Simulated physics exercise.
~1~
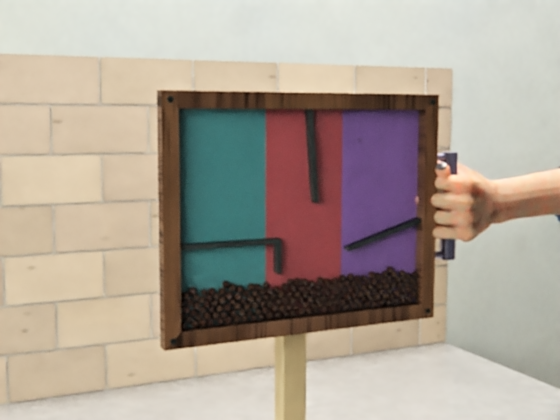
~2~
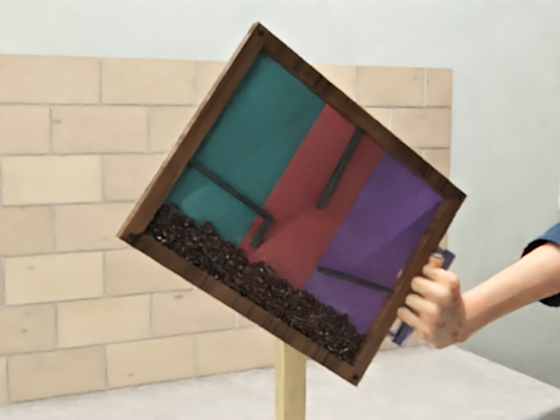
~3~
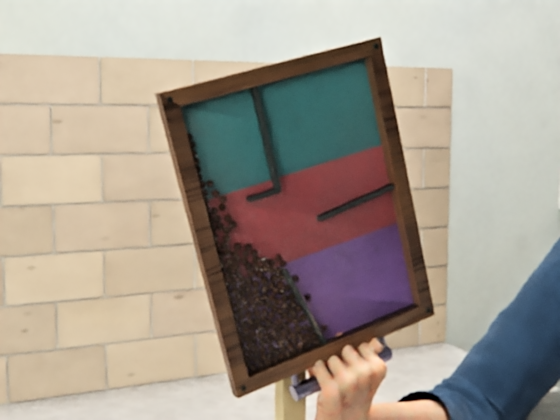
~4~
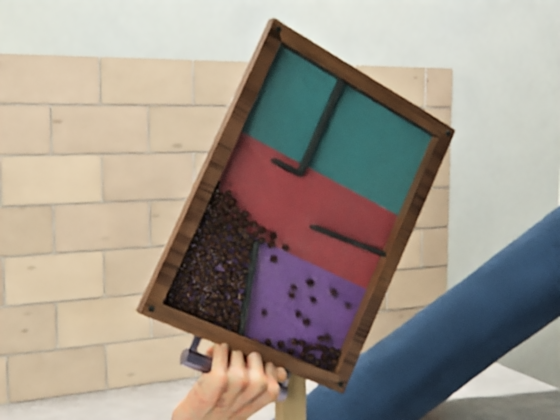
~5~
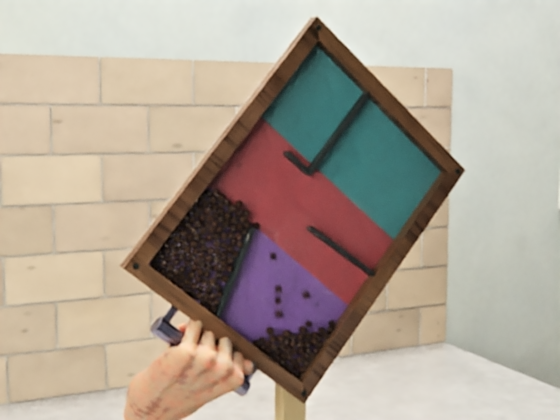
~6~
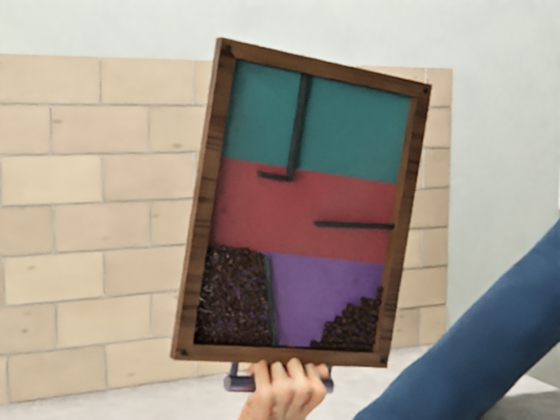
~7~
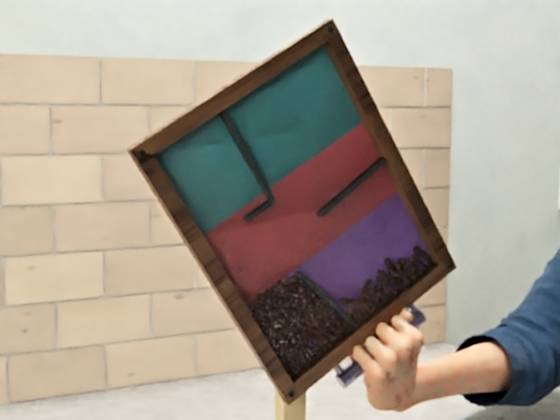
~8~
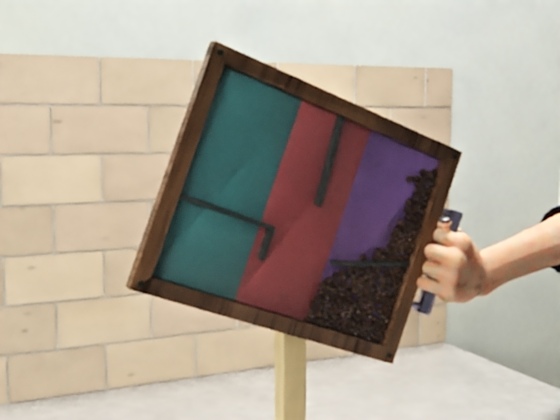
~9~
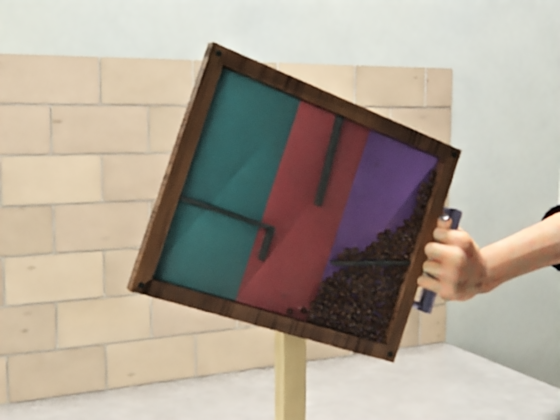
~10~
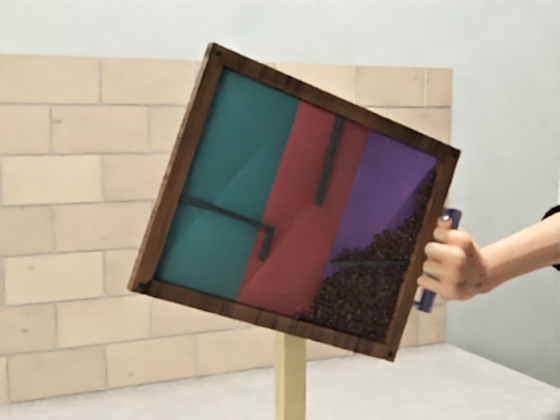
A hand turned a framed, three-coloured case clockwise past upright, and the dark pellets inside slid across into the purple end, some tumbling past a small bar; then it swung most of the way back and stopped tilted, pellets heaped at lower right.
